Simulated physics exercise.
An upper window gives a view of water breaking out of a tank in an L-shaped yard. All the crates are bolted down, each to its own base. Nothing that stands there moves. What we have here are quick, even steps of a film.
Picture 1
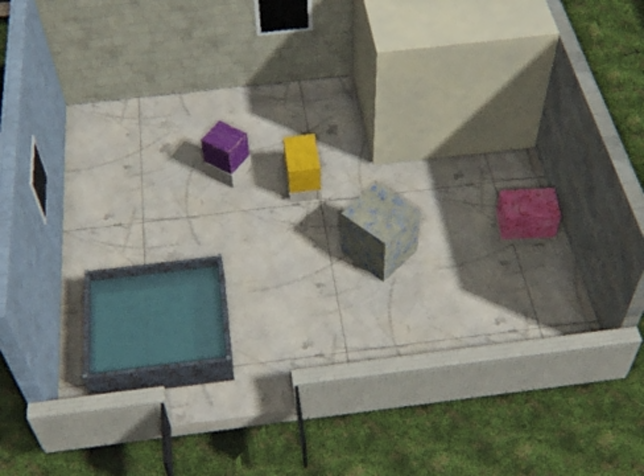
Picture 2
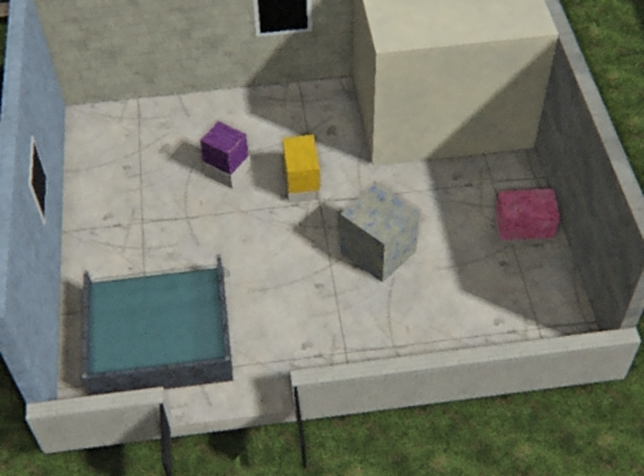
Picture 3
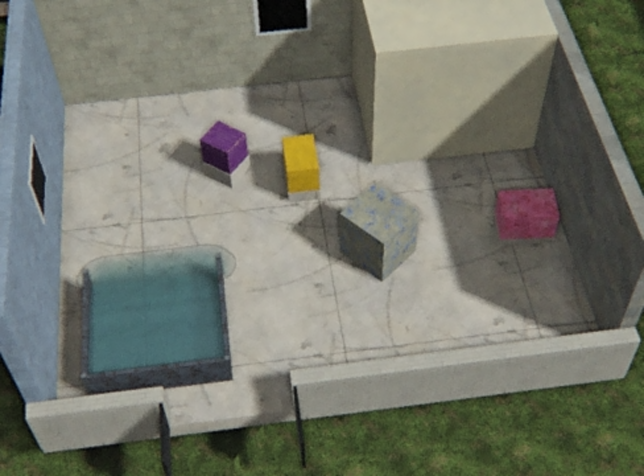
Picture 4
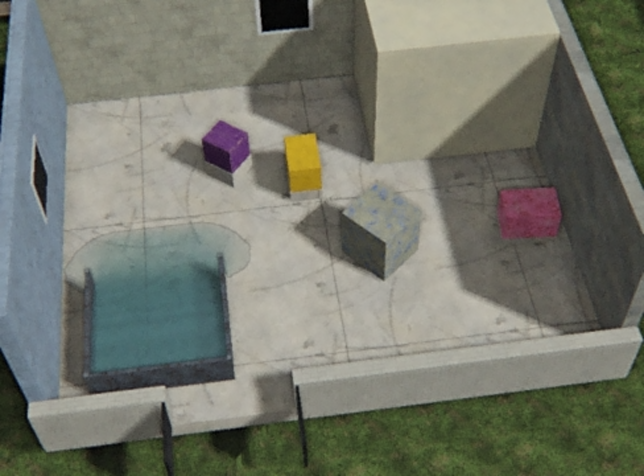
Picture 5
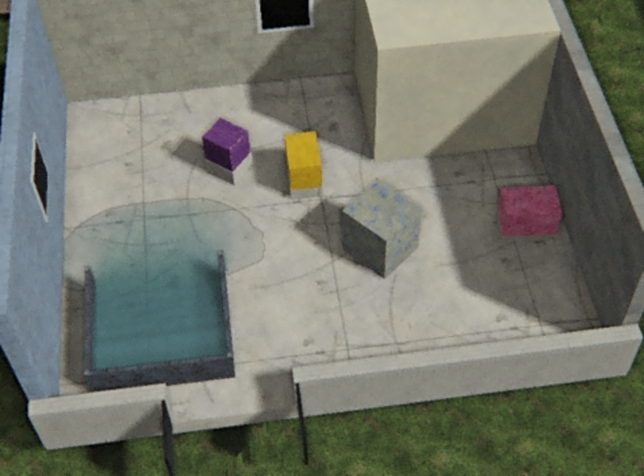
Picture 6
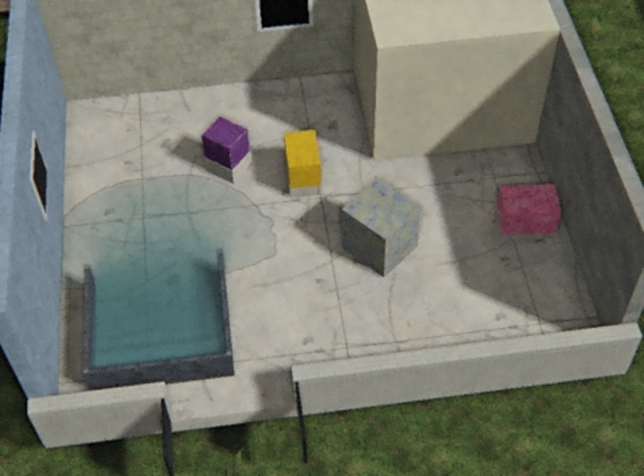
Walled courtyard seen from above, with teal water pouring from the open far side of a tank and spreading across pale paving.
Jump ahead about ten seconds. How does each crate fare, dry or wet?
The pink crate comes out dry. The yellow crate comes out dry. The purple crate comes out dry.
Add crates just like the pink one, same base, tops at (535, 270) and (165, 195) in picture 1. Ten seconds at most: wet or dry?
Taken as listed, the first never gets reached and the second does get flooded.
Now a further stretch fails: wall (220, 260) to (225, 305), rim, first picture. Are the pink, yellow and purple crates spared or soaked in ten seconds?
One by one: Pink gets wet, yellow remains dry, purple is safe.
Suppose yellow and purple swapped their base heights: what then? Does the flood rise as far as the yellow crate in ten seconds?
As it turns out, the yellow crate stays unflooded.
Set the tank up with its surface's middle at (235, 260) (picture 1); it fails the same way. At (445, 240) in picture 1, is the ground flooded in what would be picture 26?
Not reached.
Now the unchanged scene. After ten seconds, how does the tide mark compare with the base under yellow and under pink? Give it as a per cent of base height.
Roughly 70 per cent for the first, 50 per cent for the second.
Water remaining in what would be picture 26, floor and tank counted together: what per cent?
100 % or so.
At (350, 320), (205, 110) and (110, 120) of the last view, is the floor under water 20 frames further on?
First spared, second inundated, third inundated.
A moment on, water covers 30 % of the floor; the pink crate not reached, the yellow crate water round its plinth, the purple crate water round its plinth.
Next, water covers 35 % of the floor; the pink crate not reached, the yellow crate water round its plinth, the purple crate water round its plinth.
Then, water covers 40 % of the floor; the pink crate not reached, the yellow crate water round its plinth, the purple crate water round its plinth.
Later, water covers 50 % of the floor; the pink crate not reached, the yellow crate water round its plinth, the purple crate water round its plinth.
In the end, water covers 80 % of the floor; the pink crate stayed above the water, the yellow crate stayed above the water, the purple crate stayed above the water.
